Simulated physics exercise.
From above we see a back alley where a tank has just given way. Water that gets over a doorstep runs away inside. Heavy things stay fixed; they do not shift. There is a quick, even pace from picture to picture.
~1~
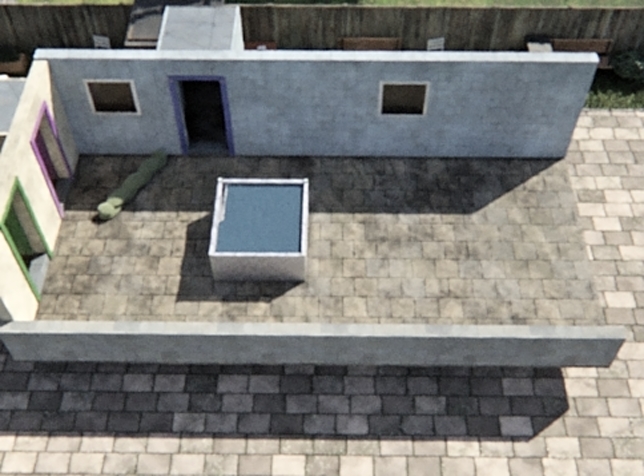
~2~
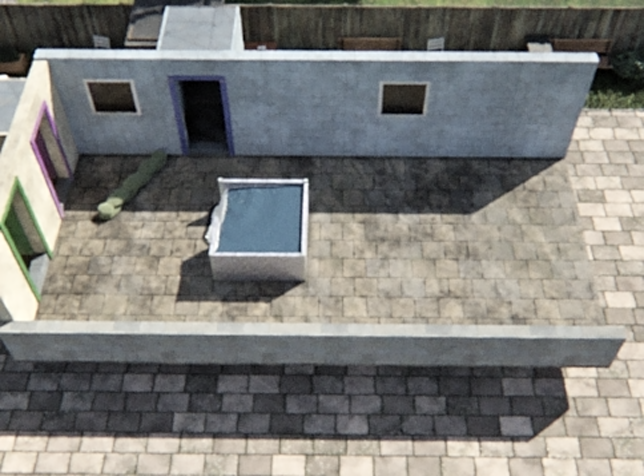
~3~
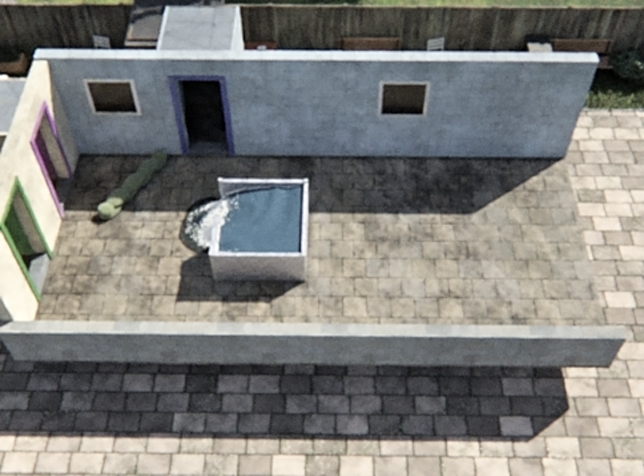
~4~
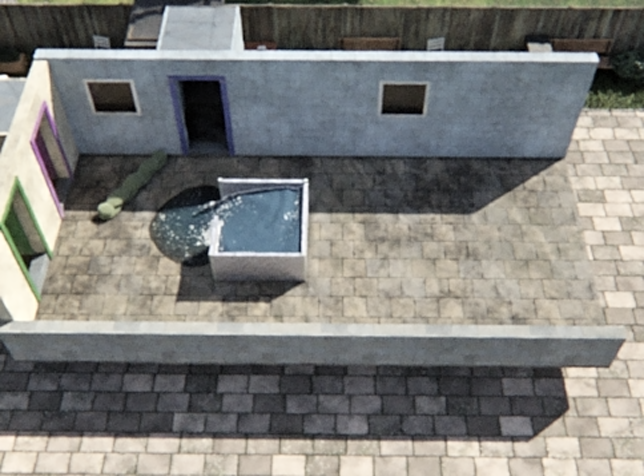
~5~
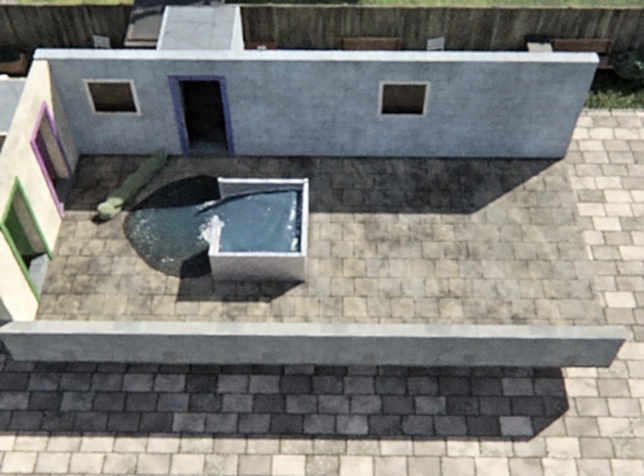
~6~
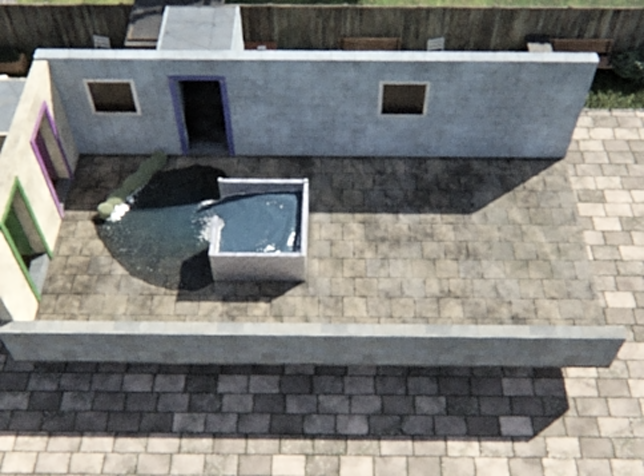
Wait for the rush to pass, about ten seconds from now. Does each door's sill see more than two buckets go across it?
The sill of the green door does not. The sill of the blue door does not. The sill of the purple door does not.
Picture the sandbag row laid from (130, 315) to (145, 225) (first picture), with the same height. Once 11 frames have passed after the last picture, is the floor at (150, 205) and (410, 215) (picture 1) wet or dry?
The first spot is soaked, the second untouched.
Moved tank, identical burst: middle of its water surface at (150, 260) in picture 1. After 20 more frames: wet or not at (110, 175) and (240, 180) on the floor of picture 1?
Soaked, soaked.
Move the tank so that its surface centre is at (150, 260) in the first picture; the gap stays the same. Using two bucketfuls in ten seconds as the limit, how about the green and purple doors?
Result: Green door exceeds the threshold, and purple door exceeds the threshold.
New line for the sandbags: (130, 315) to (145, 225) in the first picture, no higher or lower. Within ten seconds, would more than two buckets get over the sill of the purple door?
Purple tops it.
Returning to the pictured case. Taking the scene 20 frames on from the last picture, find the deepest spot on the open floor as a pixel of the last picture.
Around (48, 342).
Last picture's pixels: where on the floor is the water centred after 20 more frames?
I'd say around (173, 239).
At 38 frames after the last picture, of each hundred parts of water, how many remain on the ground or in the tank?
Some 100 per cent.
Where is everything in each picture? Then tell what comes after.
The water tank at (261, 219) is whole and still, in the first picture.
The front is at a hidden place, out from the gap at (223, 217), in the second picture.
Water pours out at (223, 218) and has run to (188, 244), in the third picture.
The front is at (154, 232), out from the gap at (223, 218), in the fourth picture.
The front is at (130, 218), out from the gap at (223, 218), in the fifth picture.
Water pours out at (223, 218) and has run to (99, 224), in the sixth picture.
A moment on, water covers 20 % of the floor; the green door wet at the sill, nothing in, the blue door wet at the sill, nothing in, the purple door not reached.
Next, water covers 25 % of the floor; the green door under two buckets in, the blue door wet at the sill, nothing in, the purple door wet at the sill, nothing in.
Then, water covers 35 % of the floor; the green door under two buckets in, the blue door under two buckets in, the purple door wet at the sill, nothing in.
Later, water covers 65 % of the floor; the green door under two buckets in, the blue door under two buckets in, the purple door wet at the sill, nothing in.
In the end, water covers 95 % of the floor; the green door under two buckets in, the blue door under two buckets in, the purple door wet at the sill, nothing in.
